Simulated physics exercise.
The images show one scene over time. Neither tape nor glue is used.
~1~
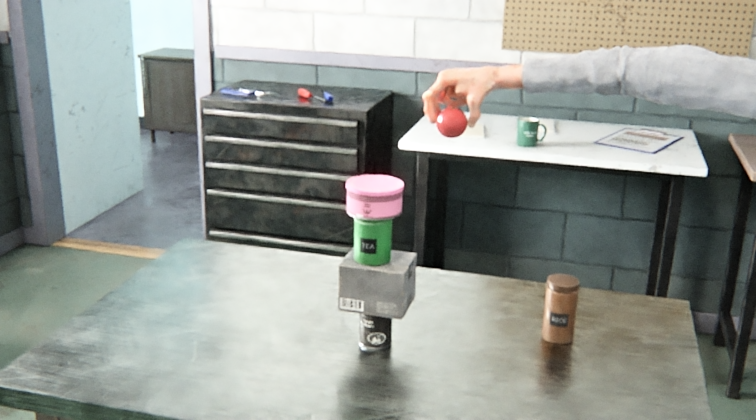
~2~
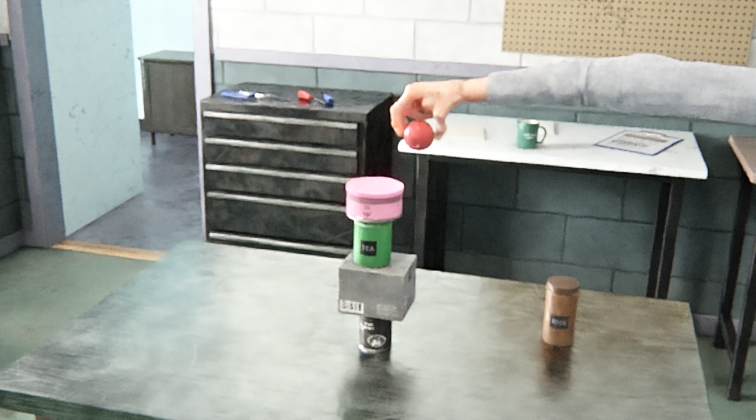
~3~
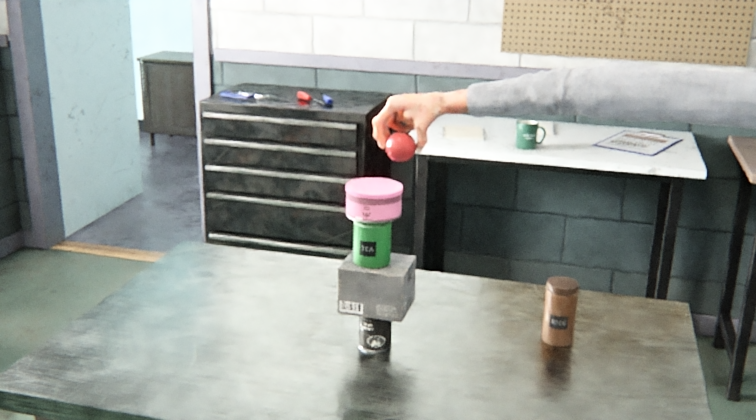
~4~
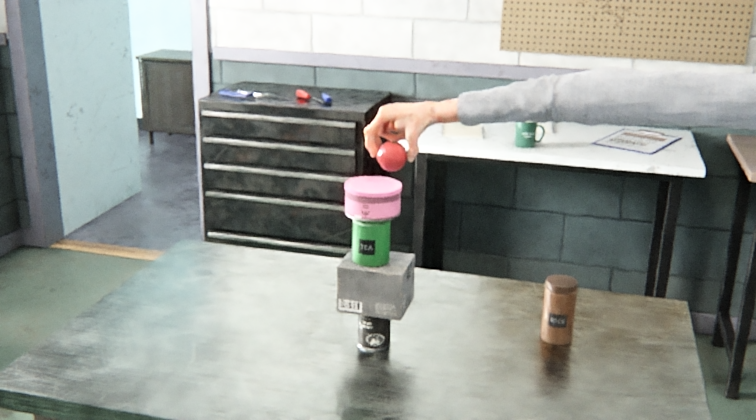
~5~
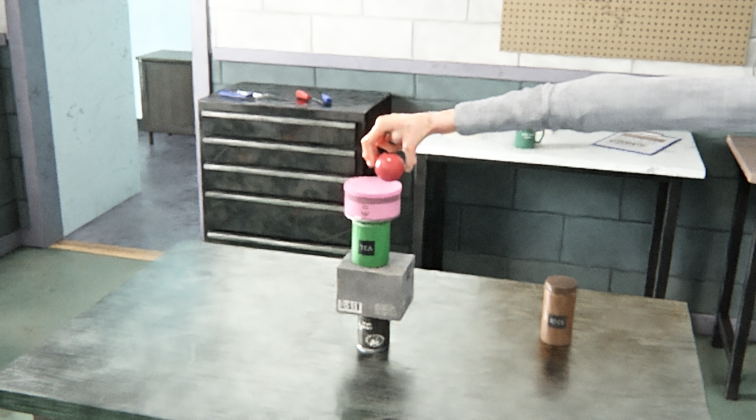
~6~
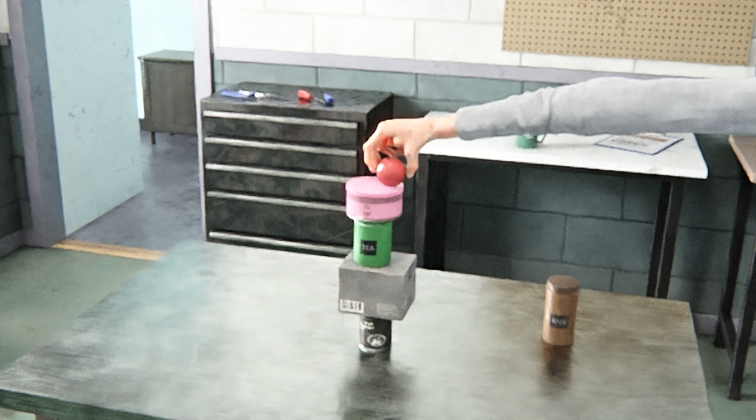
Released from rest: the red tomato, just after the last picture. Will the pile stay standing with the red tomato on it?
Yes.
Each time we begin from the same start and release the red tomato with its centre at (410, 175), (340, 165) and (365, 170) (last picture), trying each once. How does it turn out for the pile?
Outcomes in order: A collapse, a collapse, no collapse.
Then, 0.70 s past the last view, nothing moves.
Then, 1.90 s past the last view, red tomato resting near (392, 173).
Finally, all 6 still in place. Final places as the last picture's camera would see them, red tomato near (392, 173). The pile keeps its balance.
